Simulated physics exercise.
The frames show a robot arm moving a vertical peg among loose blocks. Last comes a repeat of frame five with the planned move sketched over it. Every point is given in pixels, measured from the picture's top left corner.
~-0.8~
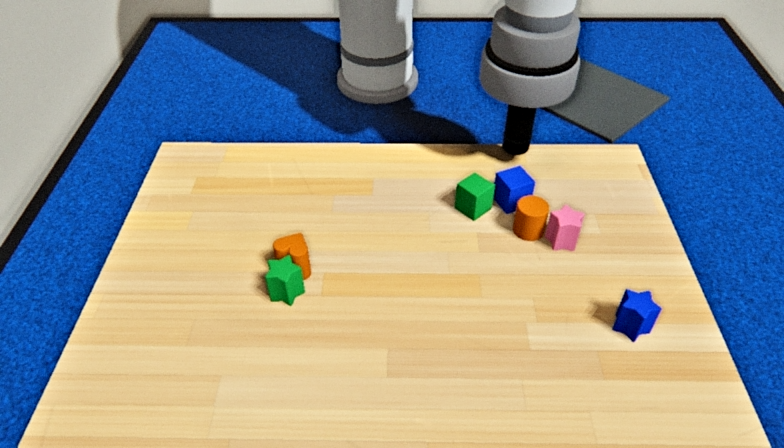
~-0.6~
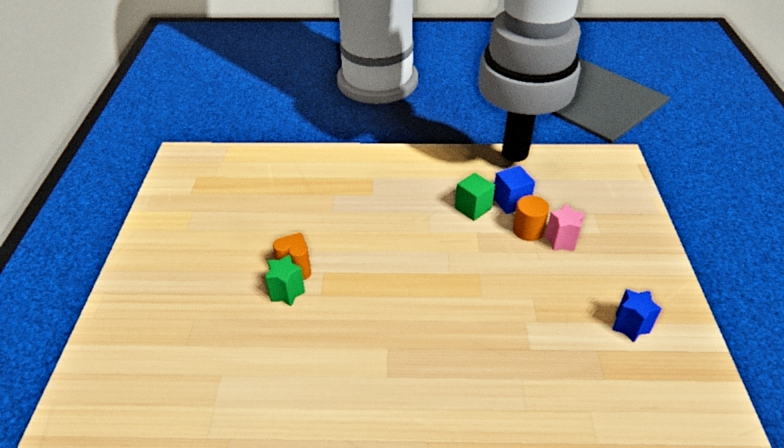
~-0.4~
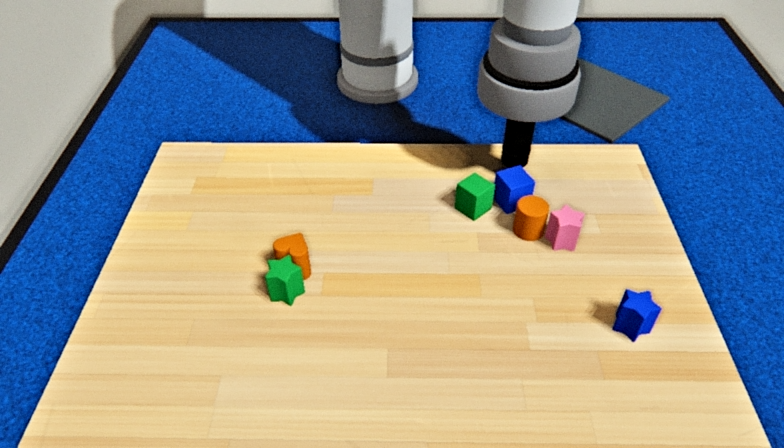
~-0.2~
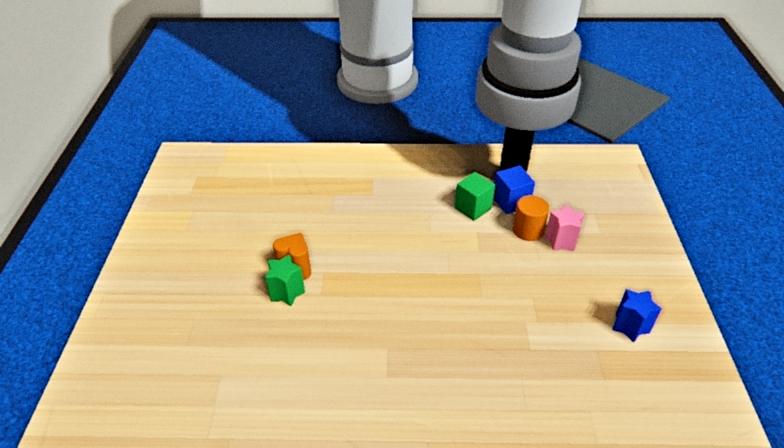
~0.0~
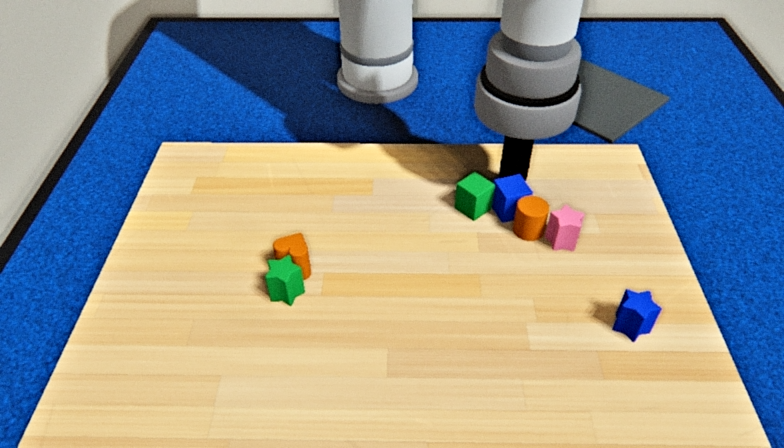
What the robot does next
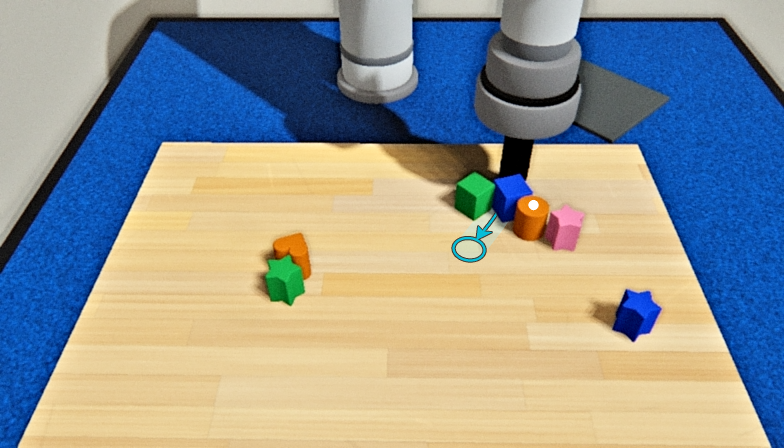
Robot arm moving a black peg slightly toward the viewer and nudging a blue cube beside green, orange and pink blocks.
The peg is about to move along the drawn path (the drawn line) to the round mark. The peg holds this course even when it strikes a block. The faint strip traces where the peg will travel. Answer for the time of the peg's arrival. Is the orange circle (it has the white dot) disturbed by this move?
The push reaches it.
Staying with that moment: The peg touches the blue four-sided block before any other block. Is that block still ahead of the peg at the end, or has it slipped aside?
It falls back or aside.
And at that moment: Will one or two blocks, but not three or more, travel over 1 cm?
My answer is no.
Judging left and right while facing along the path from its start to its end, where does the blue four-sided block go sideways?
Moves left.
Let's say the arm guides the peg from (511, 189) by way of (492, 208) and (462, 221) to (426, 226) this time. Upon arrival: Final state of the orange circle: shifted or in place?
It gets pushed out of place.
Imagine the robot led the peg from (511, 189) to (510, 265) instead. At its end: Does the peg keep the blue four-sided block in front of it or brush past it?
It slips away.
The drawn path runs from (511, 189) through (500, 209) and (486, 228) to (469, 249); the dot is on the orange circle.
The first path, step by step. One third of the way, peg at (502, 197); green four-sided block at (472, 186), turned 30° clockwise; blue four-sided block at (507, 205); orange circle at (538, 222).
Two thirds of the way, peg at (487, 217); green four-sided block at (465, 190), turned 70° clockwise; blue four-sided block at (503, 226), turned 20° anticlockwise; orange circle at (542, 229).
At the end, peg at (470, 237); green four-sided block at (464, 190), turned 75° clockwise; blue four-sided block at (504, 233), turned 35° anticlockwise; orange circle at (543, 229); pink star not moved.
